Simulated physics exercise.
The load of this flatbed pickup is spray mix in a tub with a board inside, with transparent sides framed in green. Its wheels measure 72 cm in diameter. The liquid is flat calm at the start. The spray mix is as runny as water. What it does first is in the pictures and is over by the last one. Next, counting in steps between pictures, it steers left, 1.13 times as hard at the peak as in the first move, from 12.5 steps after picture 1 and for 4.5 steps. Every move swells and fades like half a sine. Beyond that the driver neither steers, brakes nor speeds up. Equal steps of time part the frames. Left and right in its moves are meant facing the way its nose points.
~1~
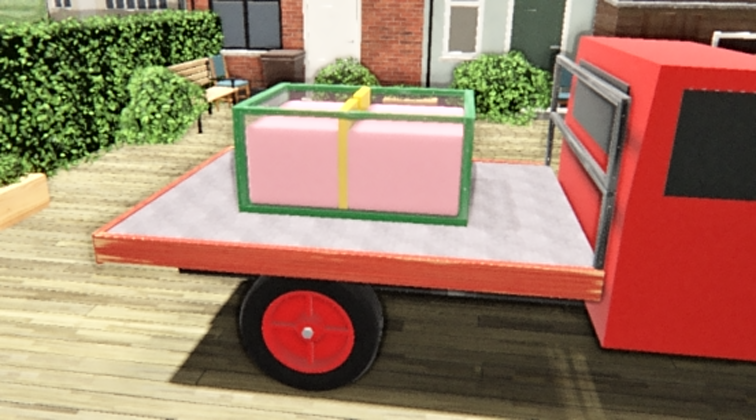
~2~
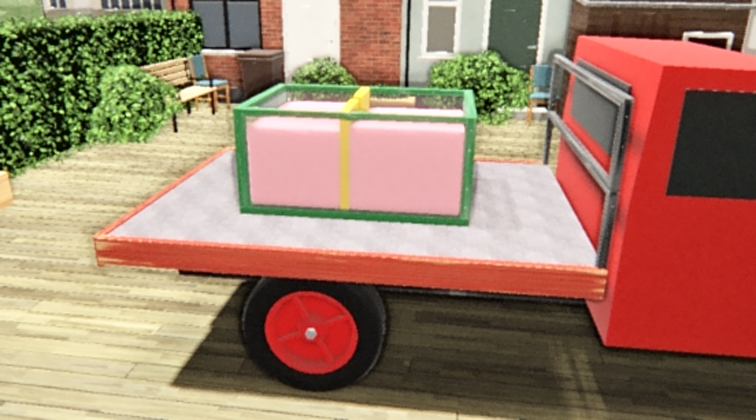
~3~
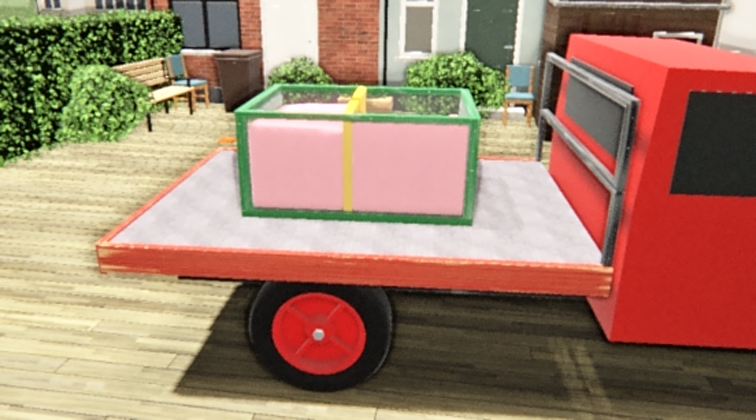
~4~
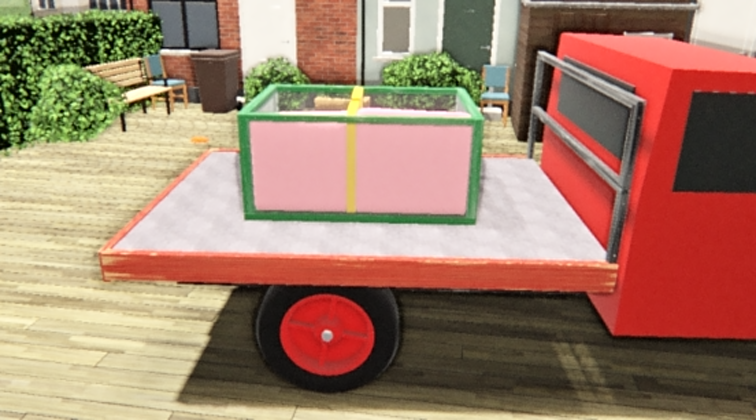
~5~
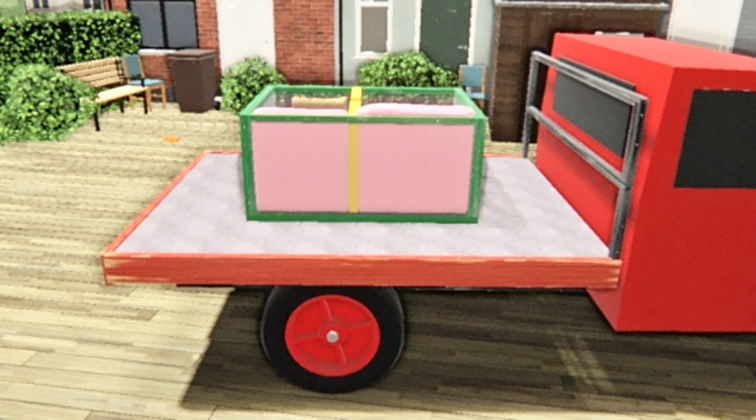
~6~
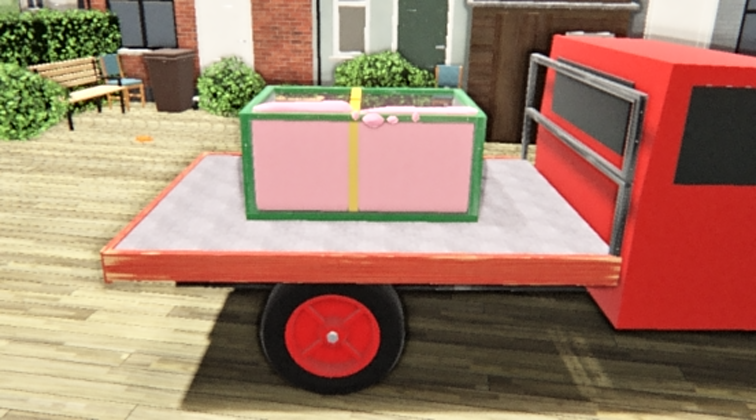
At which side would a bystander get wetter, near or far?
The near side lets out more.
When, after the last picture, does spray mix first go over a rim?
Near 1.2 s.
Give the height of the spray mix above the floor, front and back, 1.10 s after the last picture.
Front 42 cm, back 44 cm.
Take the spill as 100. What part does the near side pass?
Some 90 per cent of it.
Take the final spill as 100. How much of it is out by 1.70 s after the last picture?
About 80 per cent.
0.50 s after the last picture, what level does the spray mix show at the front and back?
Front 46 cm, back 46 cm.
Then, 0.50 s later than the final frame, the surface is 46 cm up at the front and 45 cm at the back; nothing has left.
Then, 1.10 s later than the final frame, the surface is 42 cm up at the front and 45 cm at the back; nothing has left.
Then, 1.70 s later than the final frame, the surface is 44 cm up at the front and 45 cm at the back; 6 per cent is out, over the near side.
Then, 4.18 s later than the final frame, 7 per cent is out, over the near side, a little elsewhere; the far side has passed 0 per cent and the near side 7.
